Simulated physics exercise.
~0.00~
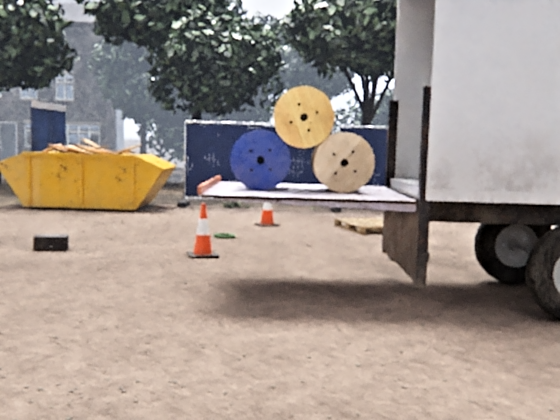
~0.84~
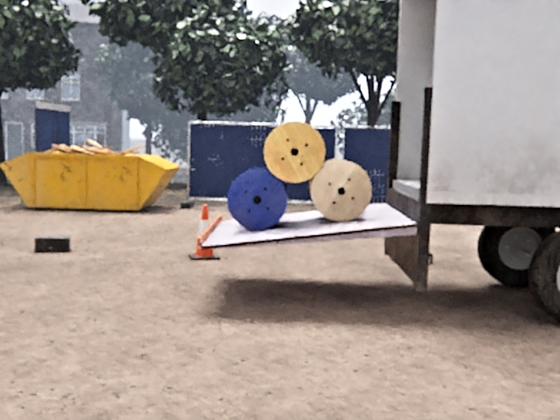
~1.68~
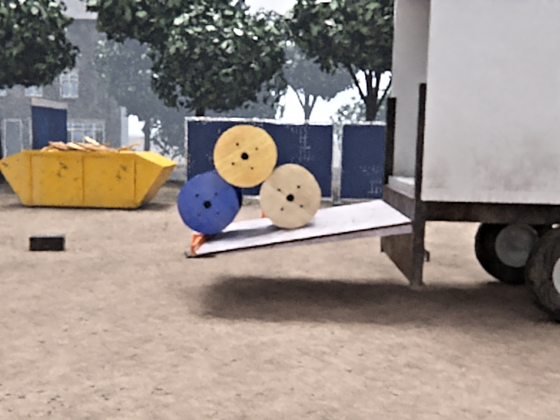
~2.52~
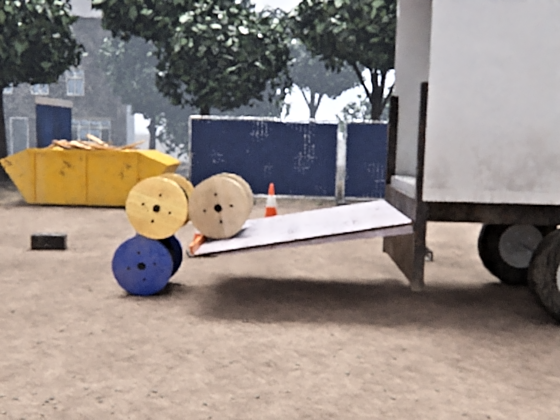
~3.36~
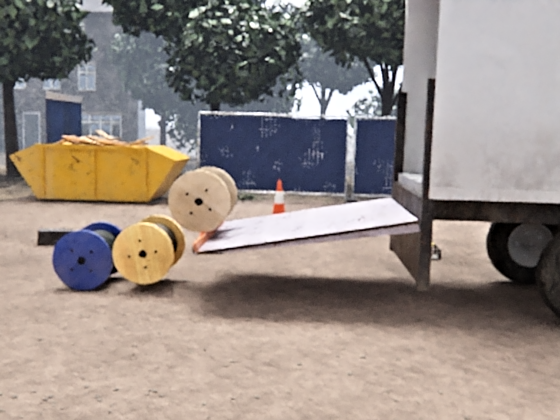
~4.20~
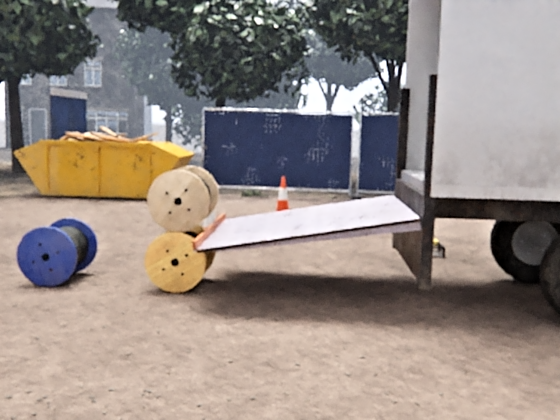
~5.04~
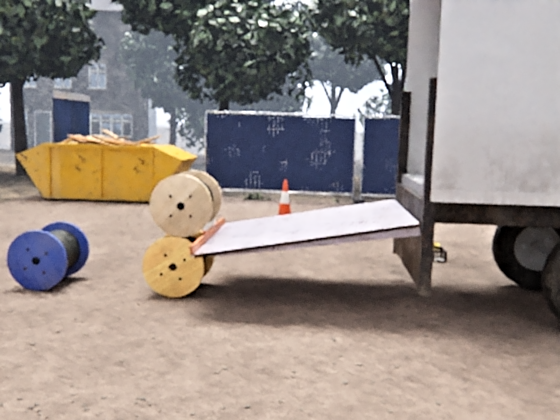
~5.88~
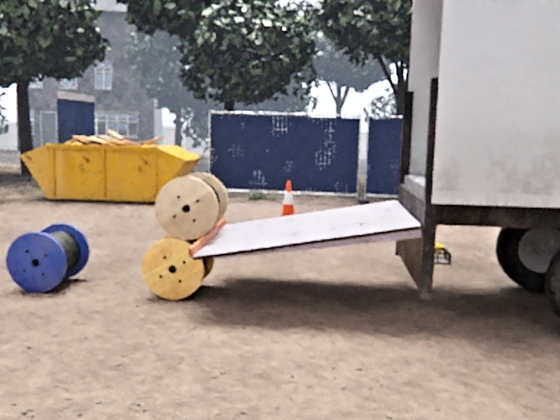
At the start, a yellow cable reel sits on top of a blue one and a cream one on the raised tail-lift of a lorry, with a yellow skip and traffic cones behind. The plate drops a little and tips down to the left, and the reels roll together towards its lower edge. Blue goes over the orange stop first and falls to the ground, with yellow coming down after it. Blue rolls away to the left while cream tips off the edge onto yellow. Blue ends on the ground at far left, with cream perched on yellow beside the sloping plate.
